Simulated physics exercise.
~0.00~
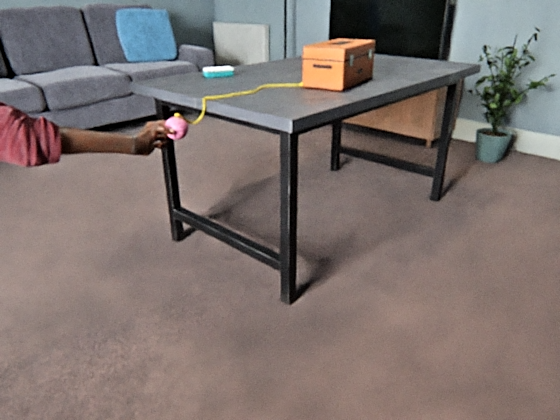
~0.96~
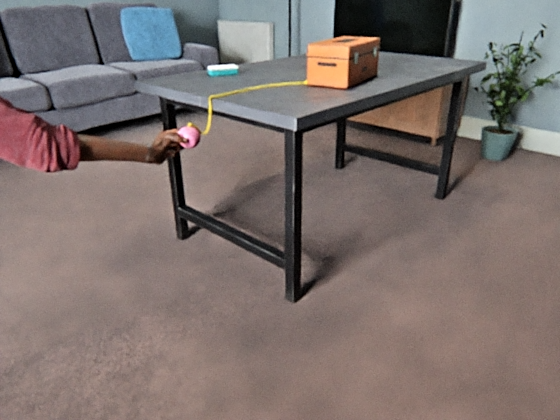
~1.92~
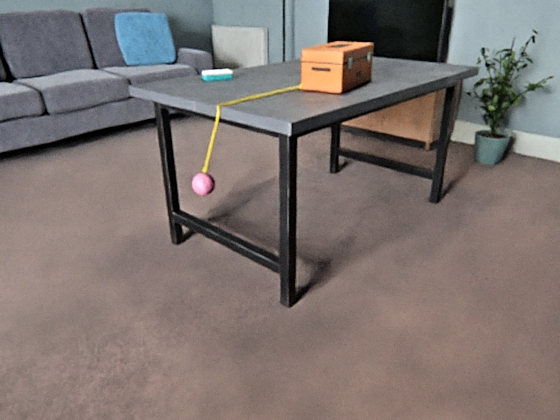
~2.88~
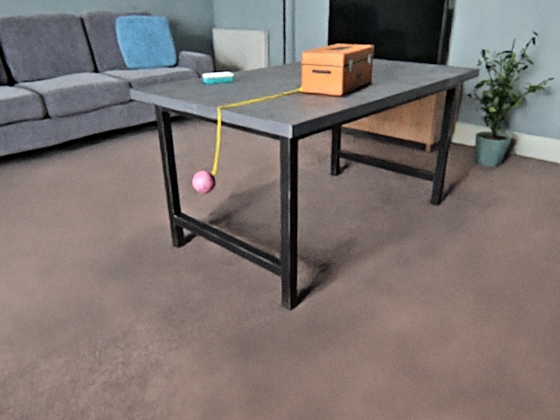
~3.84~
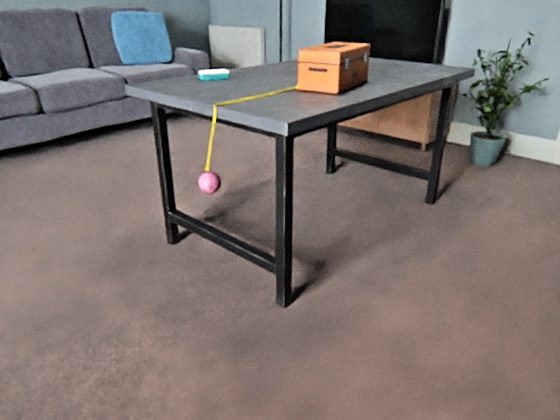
The footage shows a hand holding a pink ball beside a grey table, its yellow shoelace running across the tabletop to an orange toolbox near a sponge. The hand lets go and withdraws, and the ball drops slightly and ends up dangling above the floor, toolbox and sponge unmoved.
